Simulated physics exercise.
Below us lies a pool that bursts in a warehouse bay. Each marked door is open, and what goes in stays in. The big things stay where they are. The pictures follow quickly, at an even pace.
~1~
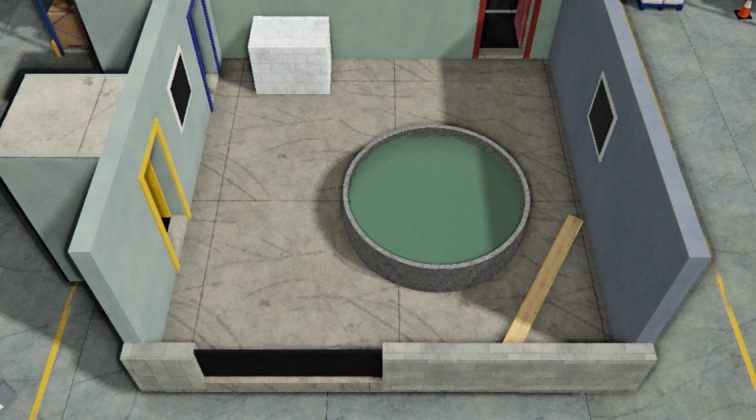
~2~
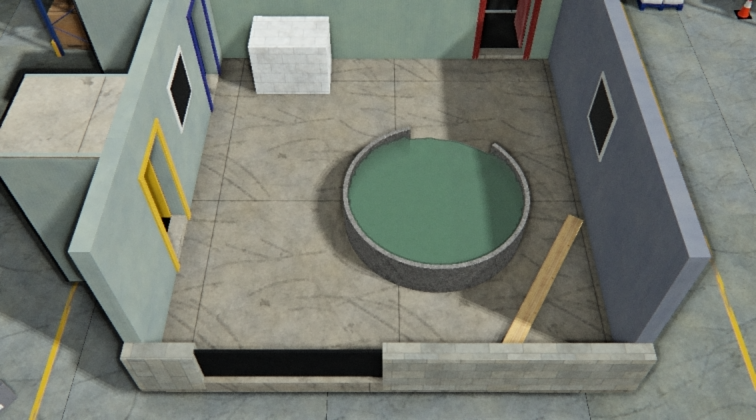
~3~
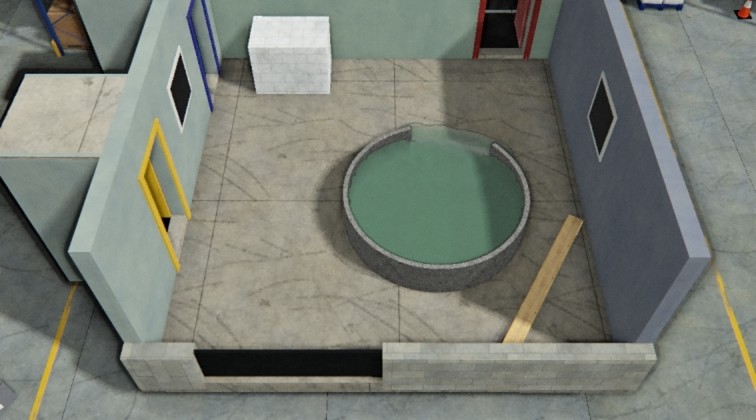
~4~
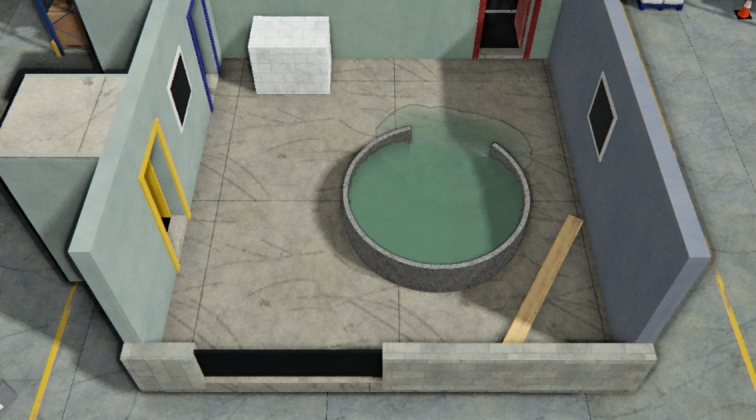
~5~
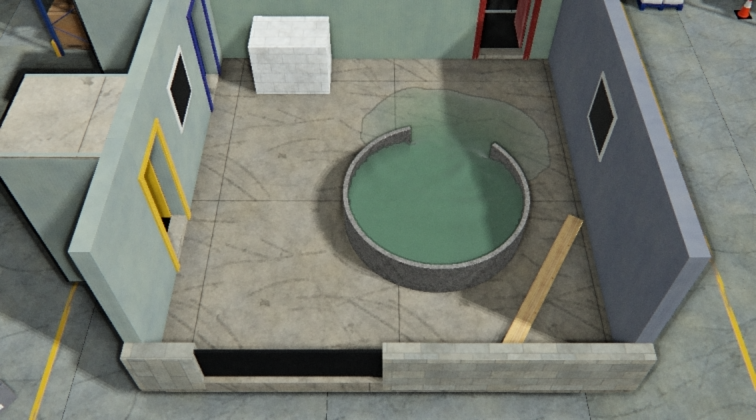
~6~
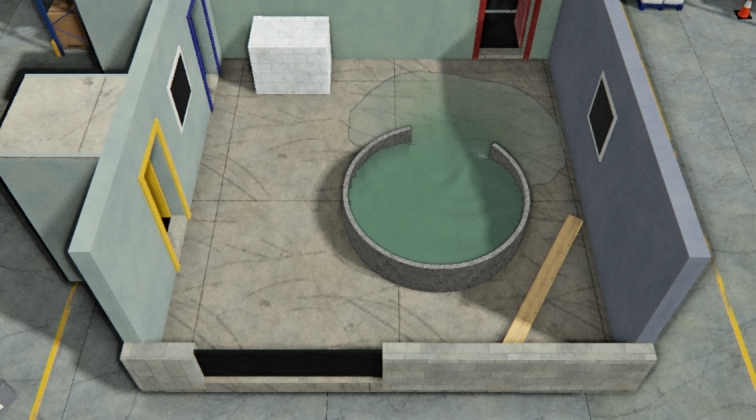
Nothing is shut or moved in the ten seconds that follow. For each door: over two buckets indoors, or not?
The yellow door admits no more than that; the blue door admits no more than that; the red door lets in a lot.
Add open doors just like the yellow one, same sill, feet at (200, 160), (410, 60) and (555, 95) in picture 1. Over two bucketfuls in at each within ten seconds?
In that order: Keeps below it, takes more, is over.
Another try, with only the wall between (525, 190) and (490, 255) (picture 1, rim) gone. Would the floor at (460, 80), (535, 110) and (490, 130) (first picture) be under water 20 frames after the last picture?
One after the other: Awash, flooded, flooded.
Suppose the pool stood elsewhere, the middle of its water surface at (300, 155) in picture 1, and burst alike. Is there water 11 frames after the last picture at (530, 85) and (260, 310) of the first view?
As listed: Wet, not flooded.
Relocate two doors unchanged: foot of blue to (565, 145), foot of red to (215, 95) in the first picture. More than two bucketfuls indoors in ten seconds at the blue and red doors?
Blue door passes that mark; red door stays under.
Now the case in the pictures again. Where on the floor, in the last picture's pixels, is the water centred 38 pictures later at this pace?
Around (430, 146).
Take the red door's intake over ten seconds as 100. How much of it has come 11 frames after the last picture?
Some 20 per cent.
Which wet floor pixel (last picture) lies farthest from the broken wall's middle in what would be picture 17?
Near (277, 59).
A moment on, water covers 30 % of the floor; the yellow door not reached, the blue door not reached, the red door under two buckets in.
Next, water covers 30 % of the floor; the yellow door not reached, the blue door not reached, the red door far over two buckets in.
Then, water covers 40 % of the floor; the yellow door not reached, the blue door wet at the sill, nothing in, the red door far over two buckets in.
Later, water covers 70 % of the floor; the yellow door not reached, the blue door under two buckets in, the red door far over two buckets in.
In the end, water covers 95 % of the floor; the yellow door wet at the sill, nothing in, the blue door under two buckets in, the red door far over two buckets in.
